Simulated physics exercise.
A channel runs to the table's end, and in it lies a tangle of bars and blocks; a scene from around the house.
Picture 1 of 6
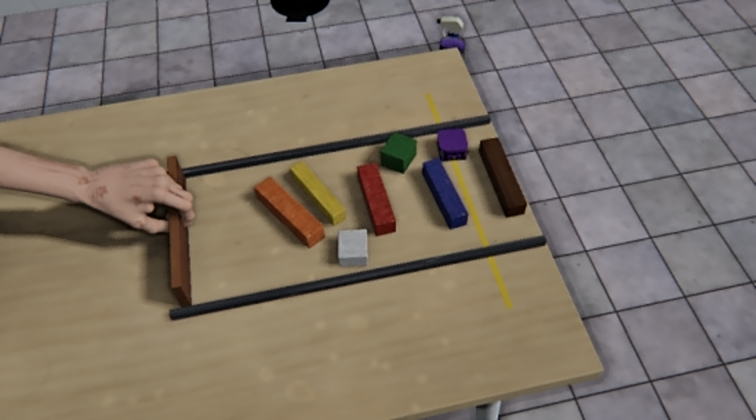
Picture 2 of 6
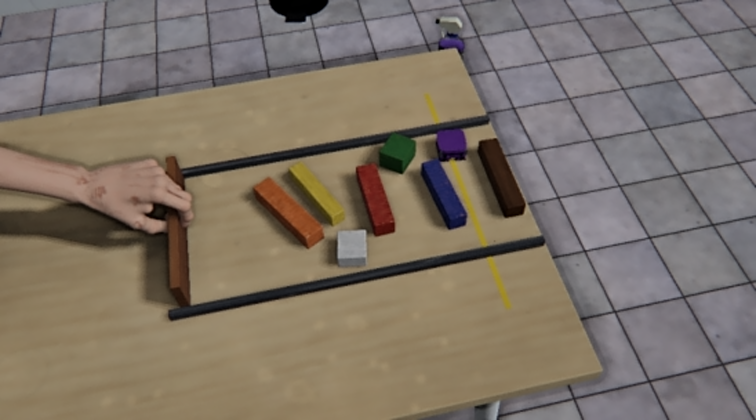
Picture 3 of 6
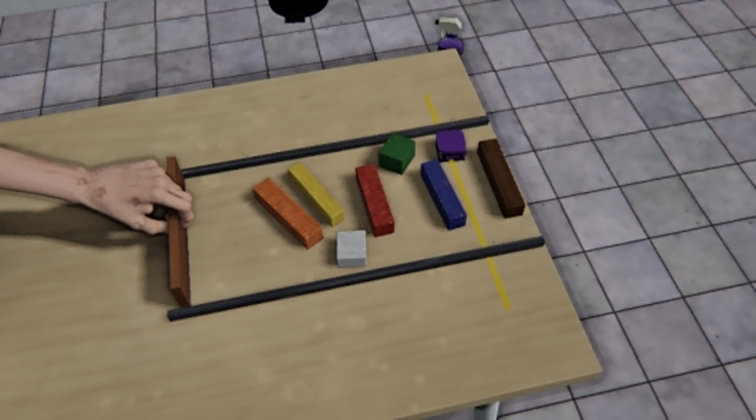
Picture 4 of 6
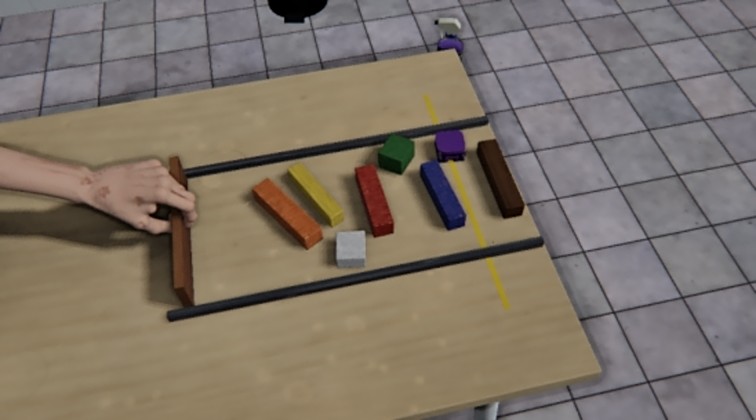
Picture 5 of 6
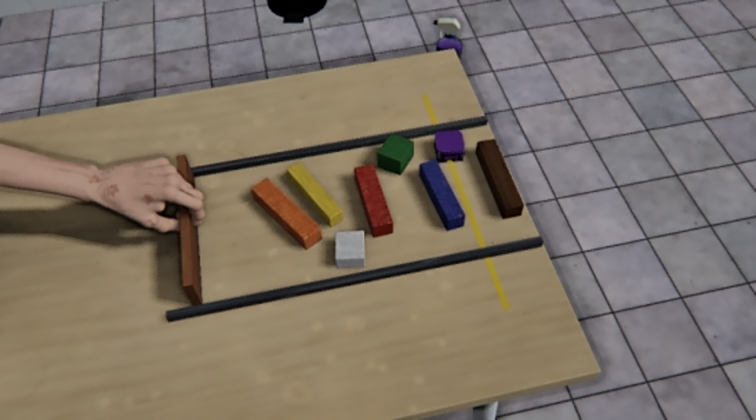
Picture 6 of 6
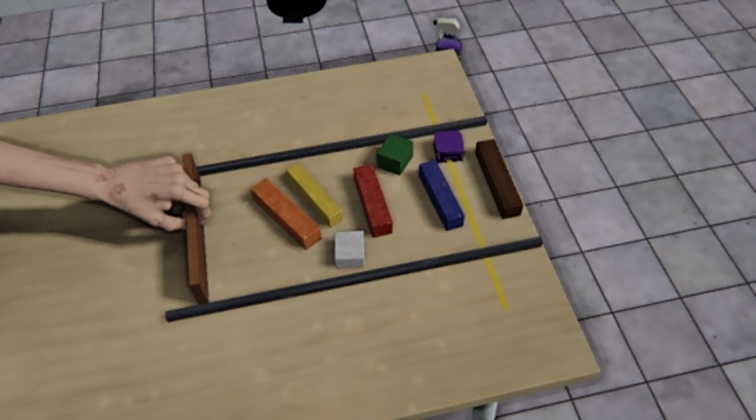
A hand slowly sliding a brown board slightly right between two dark rails, while the coloured bars and blocks ahead stay still.
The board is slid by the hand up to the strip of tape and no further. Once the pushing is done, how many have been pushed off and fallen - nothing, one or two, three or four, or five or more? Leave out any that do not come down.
The number going over the edge will be three or at most four.
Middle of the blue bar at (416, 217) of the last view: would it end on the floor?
The blue bar tumbles off.
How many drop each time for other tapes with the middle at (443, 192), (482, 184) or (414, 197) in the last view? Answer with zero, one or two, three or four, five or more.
Counts for the three tries are one or two, five or more and no fall at all.
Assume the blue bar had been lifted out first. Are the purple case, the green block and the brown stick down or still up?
As for the purple case, it is not retained; the green block is retained; the brown stick is not retained.
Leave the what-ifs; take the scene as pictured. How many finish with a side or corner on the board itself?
It touches 2.
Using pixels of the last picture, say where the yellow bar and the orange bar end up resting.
Going in order: First (480, 162), then (470, 182).
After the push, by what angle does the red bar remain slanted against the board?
About 0°.
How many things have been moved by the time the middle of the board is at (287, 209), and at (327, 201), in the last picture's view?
2 by the first point, 4 by the second.
Soon after, none off yet; brown stick at rest near (498, 178); purple case at rest near (449, 147); blue bar at rest near (441, 194).
Then, none off yet; brown stick at rest near (498, 178); purple case at rest near (449, 147); blue bar moving near (449, 193).
At rest, the number that fall off is three or four; fallen, blue bar, purple case and brown stick.
